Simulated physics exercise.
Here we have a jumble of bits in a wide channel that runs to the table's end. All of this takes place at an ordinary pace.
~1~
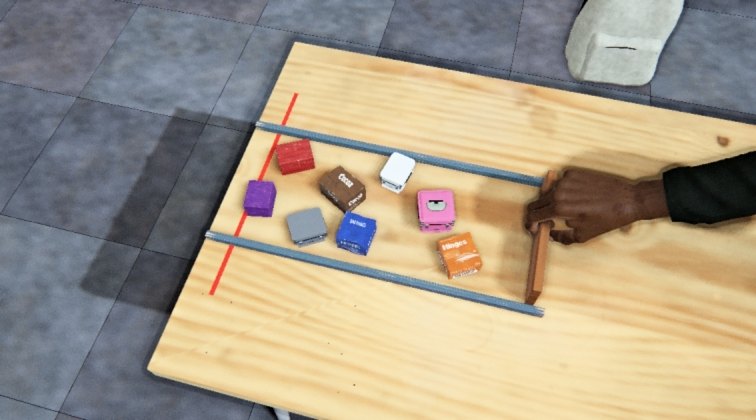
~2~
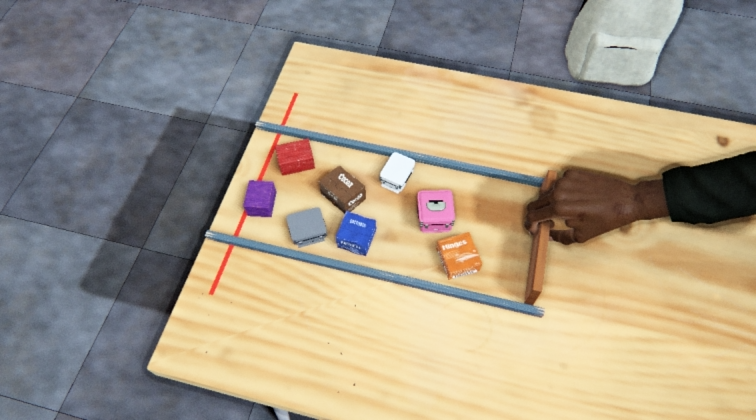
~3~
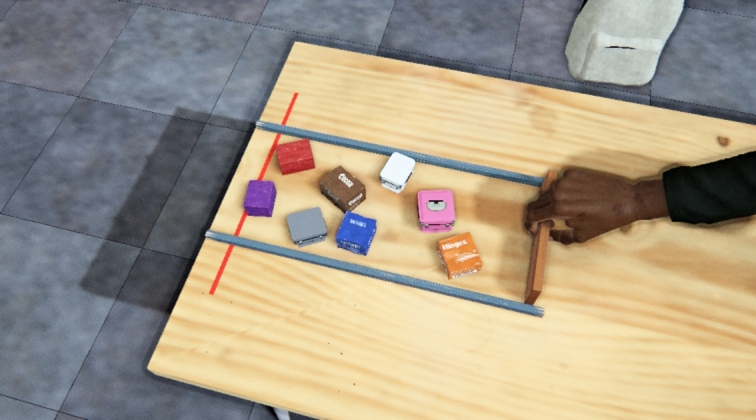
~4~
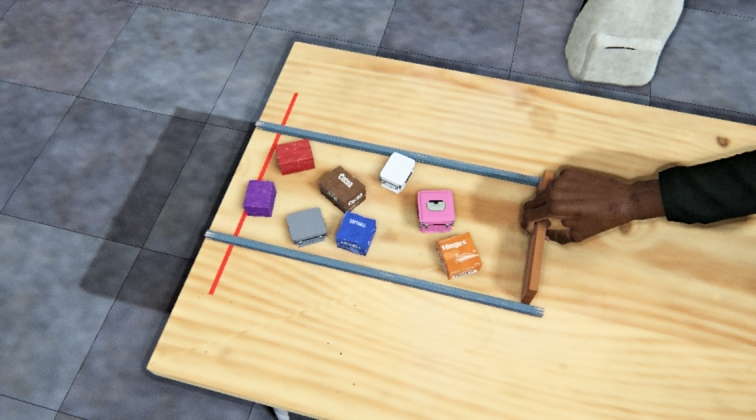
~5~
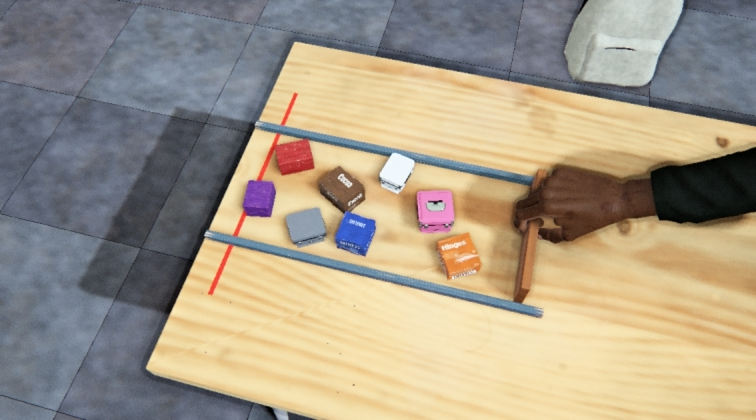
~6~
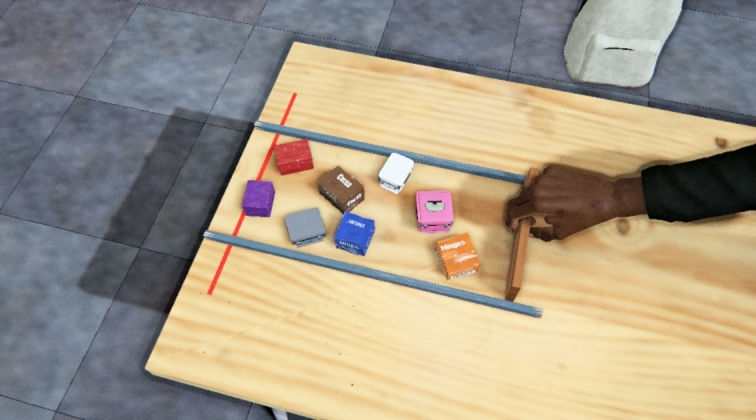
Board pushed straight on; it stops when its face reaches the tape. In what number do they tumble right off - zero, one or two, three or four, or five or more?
Fallen: At least five.
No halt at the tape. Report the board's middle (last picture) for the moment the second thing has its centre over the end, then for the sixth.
At (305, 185) for the second, at (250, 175) for the sixth.
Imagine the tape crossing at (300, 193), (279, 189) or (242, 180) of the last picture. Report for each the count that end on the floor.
Floor tally per try: 2 / 2 / 8.
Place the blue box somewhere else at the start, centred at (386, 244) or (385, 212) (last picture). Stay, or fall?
Taking the two spots in turn, it gets knocked off and then gets knocked off.
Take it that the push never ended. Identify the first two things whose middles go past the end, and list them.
In order, first the purple block, then the grey case.
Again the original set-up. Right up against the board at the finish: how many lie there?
3 in contact.
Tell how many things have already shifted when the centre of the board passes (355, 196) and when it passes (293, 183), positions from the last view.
I make it 7 at the first spot and 8 at the other.
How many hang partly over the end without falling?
That adds up to 3.
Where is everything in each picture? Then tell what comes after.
The first picture shows purple block (260, 199); red block (295, 157); grey case (307, 228); board (541, 236); tape (258, 184).
The second picture shows red block (295, 157); pink case (435, 212).
The third picture shows grey case (308, 228); board (541, 236).
The fourth picture shows purple block (260, 199); orange box (459, 256).
The fifth picture shows red block (295, 157); white case (397, 174).
The sixth picture shows purple block (259, 199); red block (294, 157); grey case (306, 228); board (522, 233); tape (257, 184).
A little later, none off yet; purple block at rest near (259, 199); red block at rest near (294, 157); grey case at rest near (306, 228).
Next, none off yet; purple block shifted about its own width near (225, 187); red block at rest near (292, 157); grey case shifted well along near (245, 210).
When it is over, the number that fall off is five or more; down, blue box, brown box, grey case, red block and purple block.
